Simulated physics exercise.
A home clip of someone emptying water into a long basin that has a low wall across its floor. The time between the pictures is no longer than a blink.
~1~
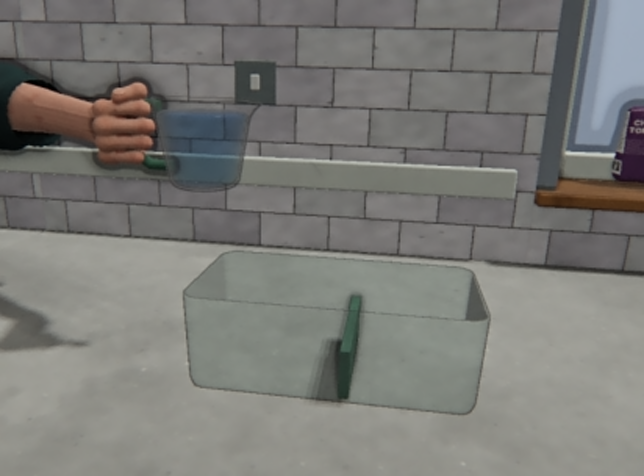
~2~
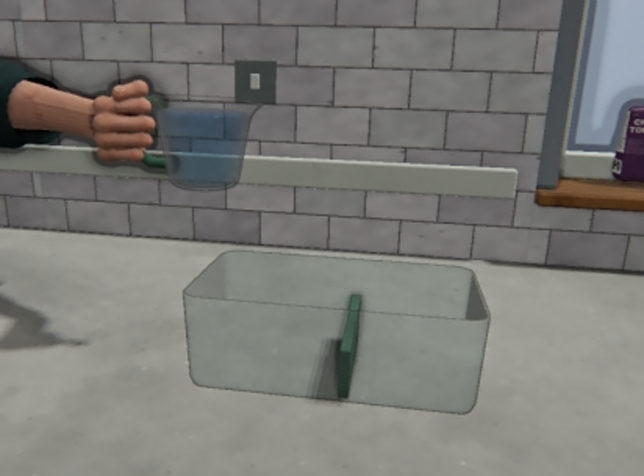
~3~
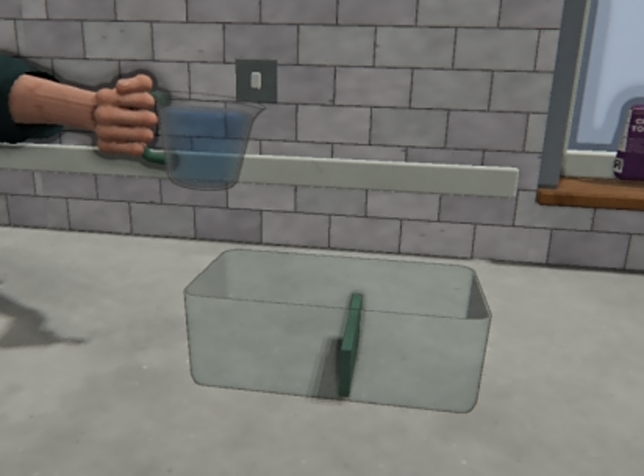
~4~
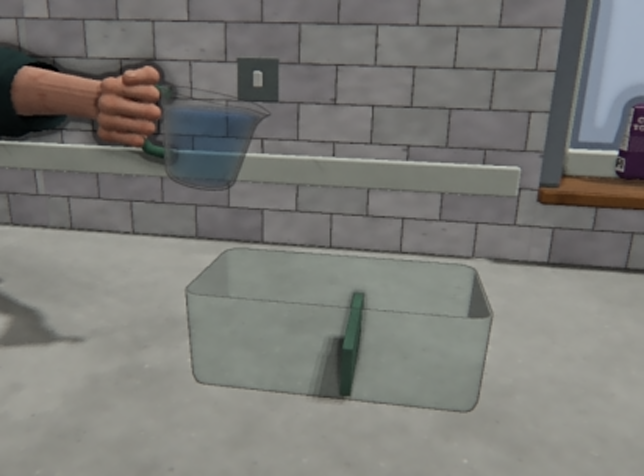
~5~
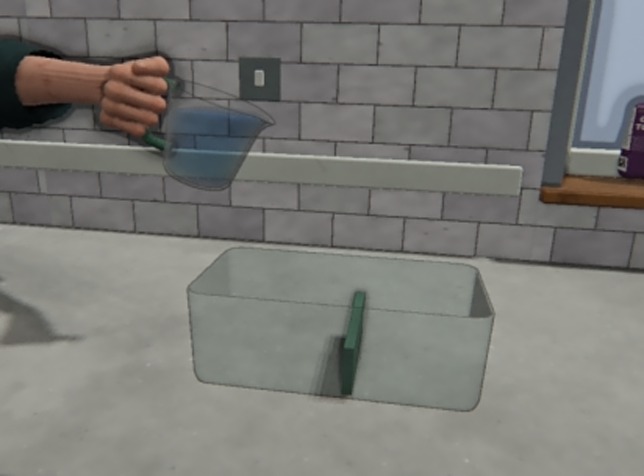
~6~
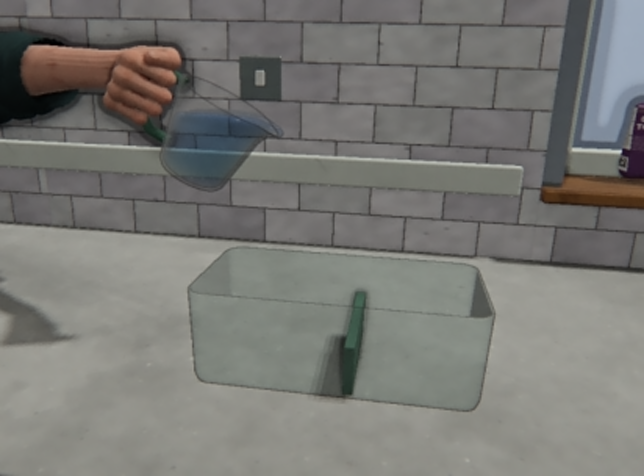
On a grey counter, a hand tilts a clear jug of blue liquid rightward above a basin.
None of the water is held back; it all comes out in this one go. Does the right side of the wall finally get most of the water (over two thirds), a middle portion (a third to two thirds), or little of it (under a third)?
It gets little of it.
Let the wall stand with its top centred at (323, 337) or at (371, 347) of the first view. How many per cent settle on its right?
First some 35, then 10 per cent.
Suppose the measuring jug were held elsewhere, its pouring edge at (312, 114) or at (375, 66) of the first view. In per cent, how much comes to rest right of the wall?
Roughly 55 % the first time and roughly 90 % the second.
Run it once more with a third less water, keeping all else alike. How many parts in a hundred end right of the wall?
It should come out close to 5 per cent.
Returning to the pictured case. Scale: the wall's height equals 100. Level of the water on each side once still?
30 % left, 0 % right.
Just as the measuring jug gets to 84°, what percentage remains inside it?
Near 50 in a hundred still remains.
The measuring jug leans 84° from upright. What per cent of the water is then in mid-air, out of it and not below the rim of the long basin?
Something like 30 per cent of it.
A moment on, the measuring jug is tipped on its side and 48 per cent is still to pour, 22 is left of the wall and 0 right of it.
Next, the measuring jug is tipped right over and 7 per cent is still to pour, 78 is left of the wall and 0 right of it.
Then the measuring jug is tipped right over and 0 per cent is still to pour, 94 is left of the wall and 2 right of it.
Later the measuring jug is tipped right over and 0 per cent is still to pour, 94 is left of the wall and 3 right of it.
In the end 94 per cent lies left of the wall, 3 right of it and 3 outside.
